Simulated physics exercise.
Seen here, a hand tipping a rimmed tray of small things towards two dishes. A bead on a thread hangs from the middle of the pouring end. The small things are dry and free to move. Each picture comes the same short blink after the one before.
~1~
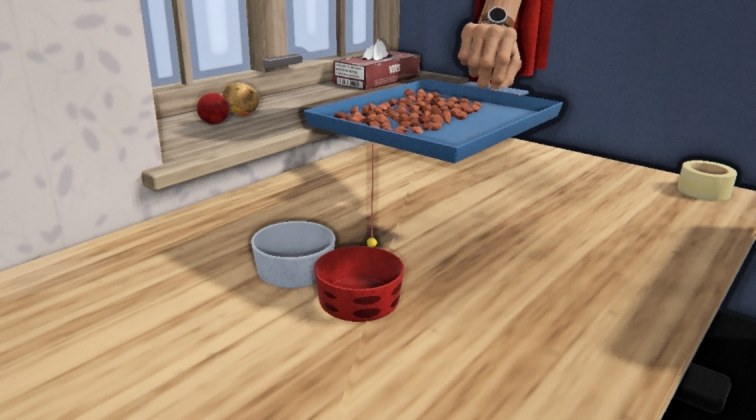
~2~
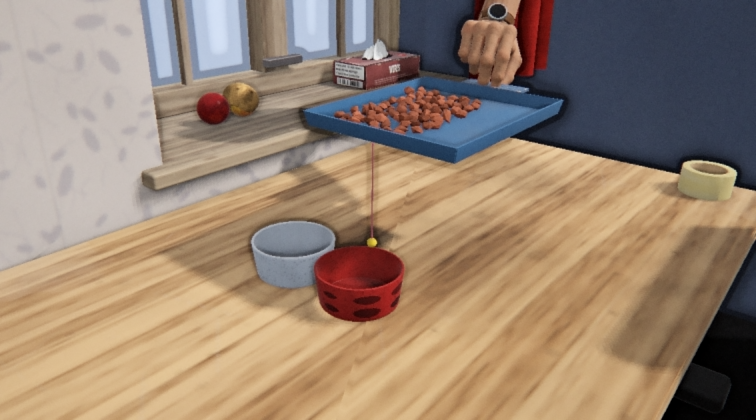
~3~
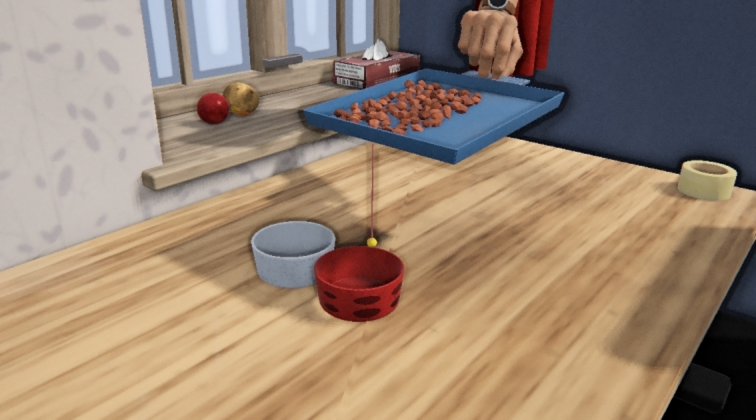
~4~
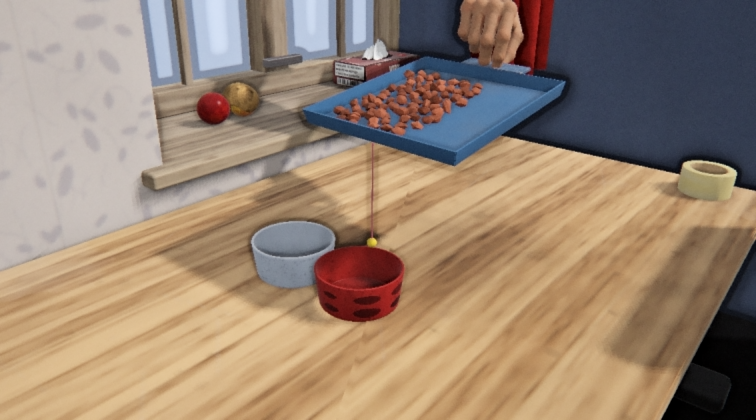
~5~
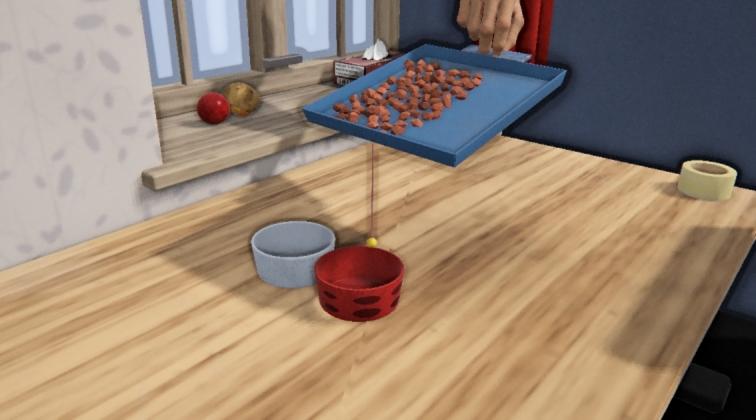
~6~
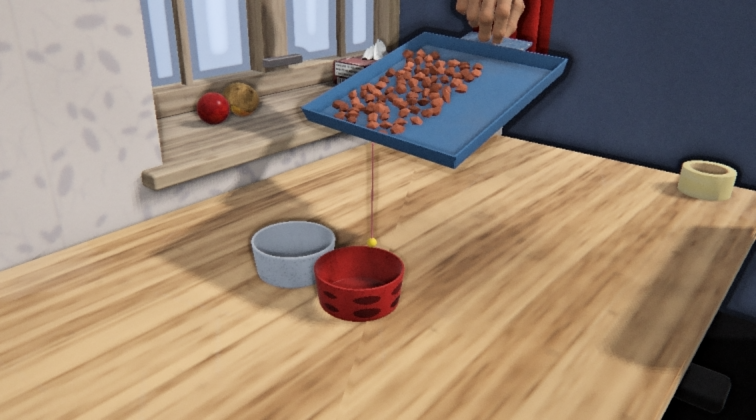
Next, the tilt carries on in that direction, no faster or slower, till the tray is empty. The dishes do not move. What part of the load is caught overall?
The two hold less than half of the load.
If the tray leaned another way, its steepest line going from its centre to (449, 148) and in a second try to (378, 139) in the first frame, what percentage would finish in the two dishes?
Near 0 % and 70 %.
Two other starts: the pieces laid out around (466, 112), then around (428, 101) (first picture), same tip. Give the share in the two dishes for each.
The first gives 30 %, the second 40 %.
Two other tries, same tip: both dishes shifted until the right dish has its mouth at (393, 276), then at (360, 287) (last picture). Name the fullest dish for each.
The first try: The right-hand dish. The second: The right one.
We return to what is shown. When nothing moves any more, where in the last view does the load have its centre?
Close to (380, 319).
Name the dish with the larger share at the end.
More ends in the right dish.
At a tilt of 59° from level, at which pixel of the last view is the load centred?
Near (381, 119).
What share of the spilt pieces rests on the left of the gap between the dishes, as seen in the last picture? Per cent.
Close to 30 per cent.
Shortly afterwards, tray tipped steeply; all but a few on the tray; only a few in the air.
Next, tray tipped right over; near two thirds on the tray; only a few in the right dish; a little outside both; a little in the air.
Some moments later, tray tipped past a quarter turn; near a third in the right dish; near two thirds outside both.
In the end, tray tipped past a quarter turn; near a third in the right dish; none at all in the left dish; near two thirds outside both.
